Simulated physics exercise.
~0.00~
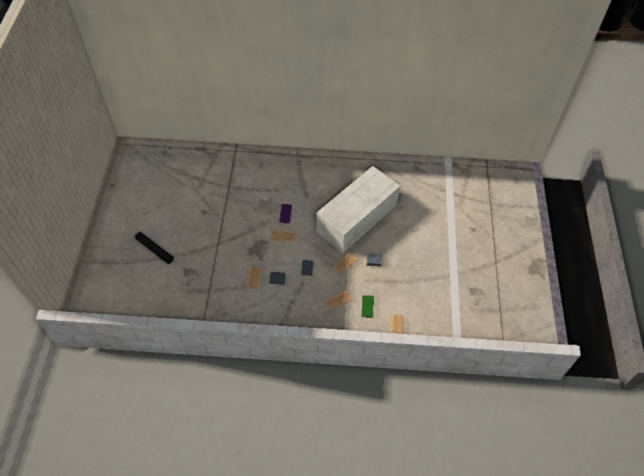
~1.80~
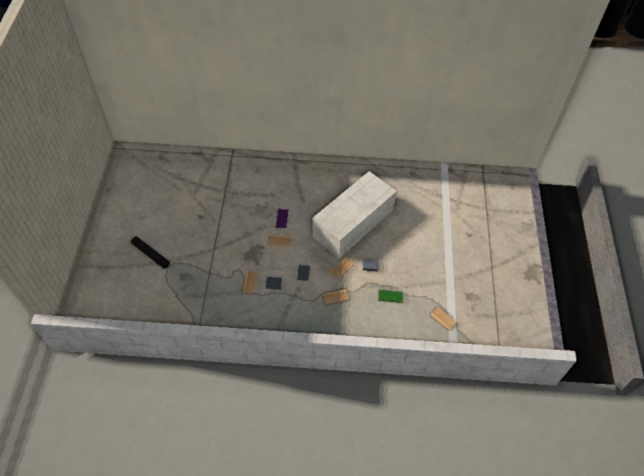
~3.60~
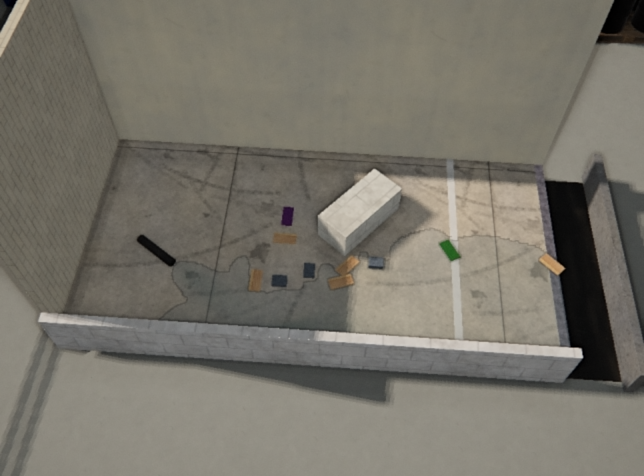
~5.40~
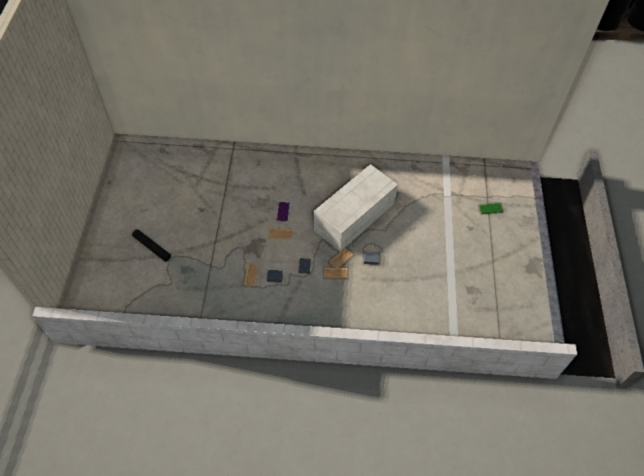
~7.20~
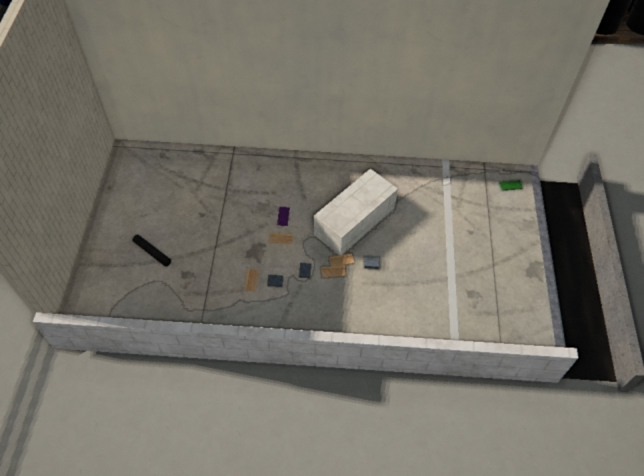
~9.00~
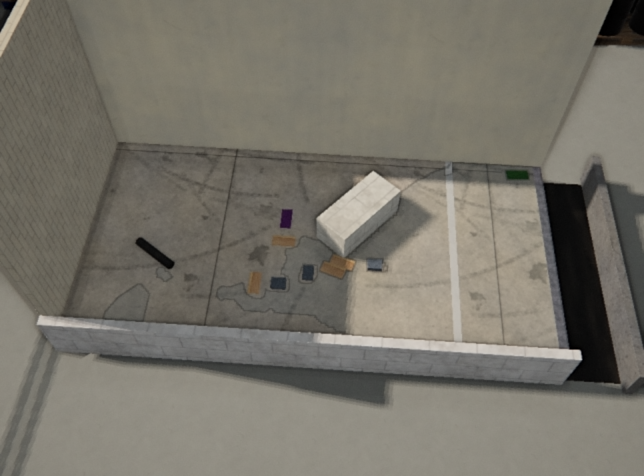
A green board slid right across the wet floor, passed the white line and drifted up to the far right corner, while an orange one went ahead of it and out of sight; the purple board stayed put short of the line.
